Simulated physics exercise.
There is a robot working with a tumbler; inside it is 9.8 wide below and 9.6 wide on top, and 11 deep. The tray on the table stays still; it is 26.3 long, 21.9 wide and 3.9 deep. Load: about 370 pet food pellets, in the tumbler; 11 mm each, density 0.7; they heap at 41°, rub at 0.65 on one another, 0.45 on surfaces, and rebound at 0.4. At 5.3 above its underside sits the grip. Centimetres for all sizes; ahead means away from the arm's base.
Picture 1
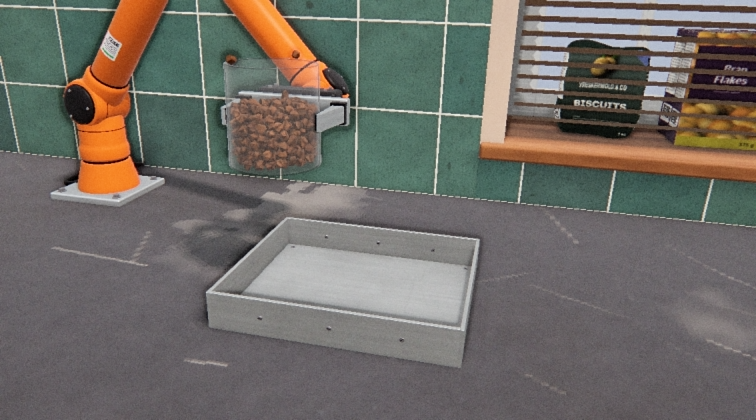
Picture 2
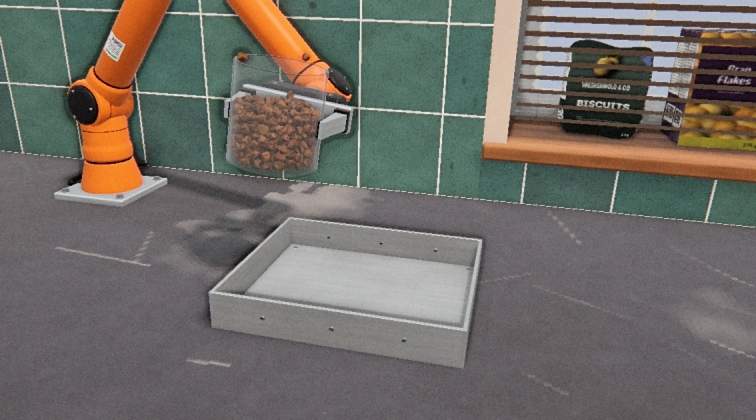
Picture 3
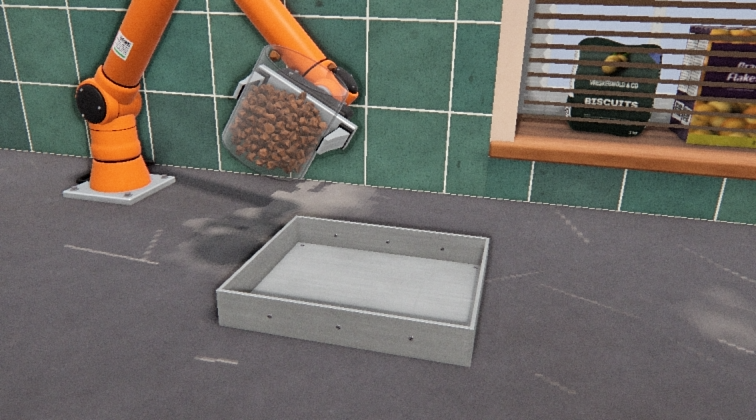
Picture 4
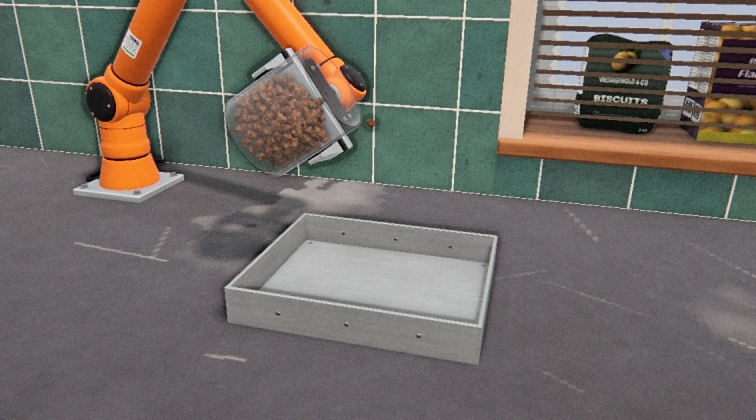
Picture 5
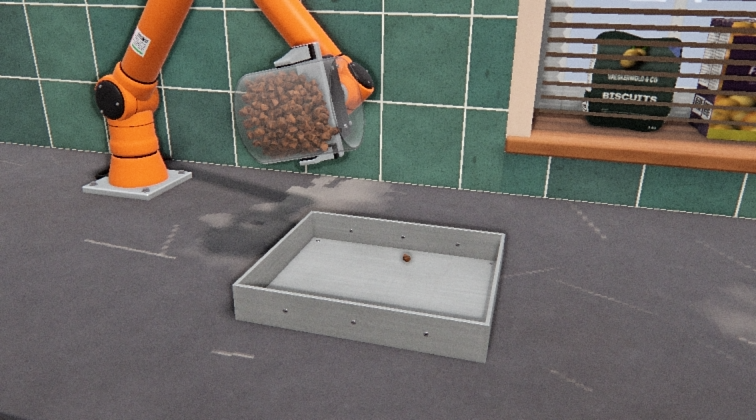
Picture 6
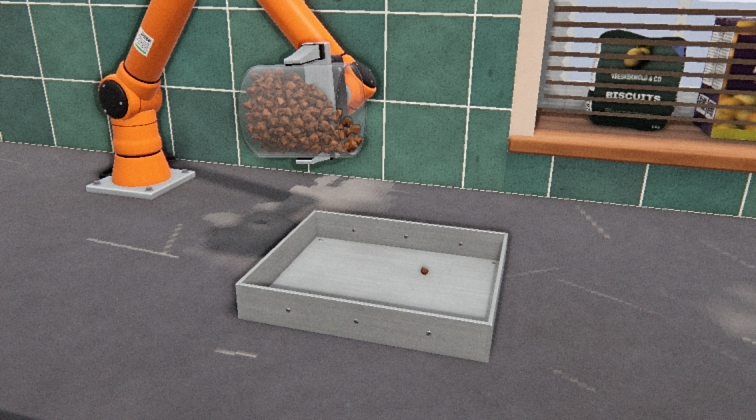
In this clip, an orange robot arm tilts a clear tumbler of brown pellets forward until it lies nearly on its side above a gray tray, and a single pellet drops out and rolls a little across the tray.
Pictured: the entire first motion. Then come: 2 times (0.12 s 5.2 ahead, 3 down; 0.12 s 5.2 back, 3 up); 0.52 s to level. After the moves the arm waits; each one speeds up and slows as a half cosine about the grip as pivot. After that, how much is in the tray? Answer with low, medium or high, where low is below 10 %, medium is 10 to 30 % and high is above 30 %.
High.
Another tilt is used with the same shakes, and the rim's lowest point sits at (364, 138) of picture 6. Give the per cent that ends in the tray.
About 15 percent.
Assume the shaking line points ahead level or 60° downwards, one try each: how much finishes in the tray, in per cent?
Near 75 and 20 percent respectively.
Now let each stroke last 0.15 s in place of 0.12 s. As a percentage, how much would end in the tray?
In that case around 30 per cent.
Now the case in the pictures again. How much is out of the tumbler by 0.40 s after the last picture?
About 25 per cent so far.
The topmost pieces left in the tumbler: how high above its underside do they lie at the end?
It reaches close to 7.5 cm in the end.
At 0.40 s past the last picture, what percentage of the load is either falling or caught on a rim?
Some 3 percent.
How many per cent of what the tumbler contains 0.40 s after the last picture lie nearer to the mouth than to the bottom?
Roughly 55 %.
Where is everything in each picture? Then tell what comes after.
In the first picture, the tumbler middle at (274, 116), level; upper third of the load around (274, 112), from x 230 to 315, top at y 55; 373 in the tumbler.
In the second picture, the tumbler middle at (277, 116), tilted 8° forward; upper third of the load around (272, 114), from x 235 to 315, top at y 55.
In the third picture, the tumbler middle at (285, 115), tilted 29° forward; upper third of the load around (271, 109), from x 235 to 330, top at y 55.
In the fourth picture, the tumbler middle at (293, 113), tilted 56° forward; upper third of the load around (275, 101), from x 240 to 370, top at y 80; 372 in the tumbler, 1 in flight or on a rim.
In the fifth picture, the tumbler middle at (301, 112), tilted 77° forward; upper third of the load around (283, 93), from x 245 to 405, top at y 75; 372 in the tumbler, 1 in the tray.
In the sixth picture, the tumbler middle at (304, 111), tilted 85° forward; upper third of the load around (282, 95), from x 245 to 425, top at y 75; 372 in the tumbler, 1 in the tray.
Then, 0.40 s on, tilted 85° forward, highest piece 20 above the table; 275 in the tumbler, 82 in the tray, 5 on the table or floor, 11 in flight or on a rim.
Then, 0.80 s on, tilted 27° forward, highest piece 24 above the table; 209 in the tumbler, 157 in the tray, 7 on the table or floor.
Then, 1.20 s on, level, highest piece 24 above the table; 209 in the tumbler, 157 in the tray, 7 on the table or floor.
Then, 2.25 s on, level, highest piece 24 above the table; 209 in the tumbler, 157 in the tray, 7 on the table or floor.
In the end, 209 in the tumbler, 157 in the tray, 7 on the table or floor. That is 42 % in the tray.
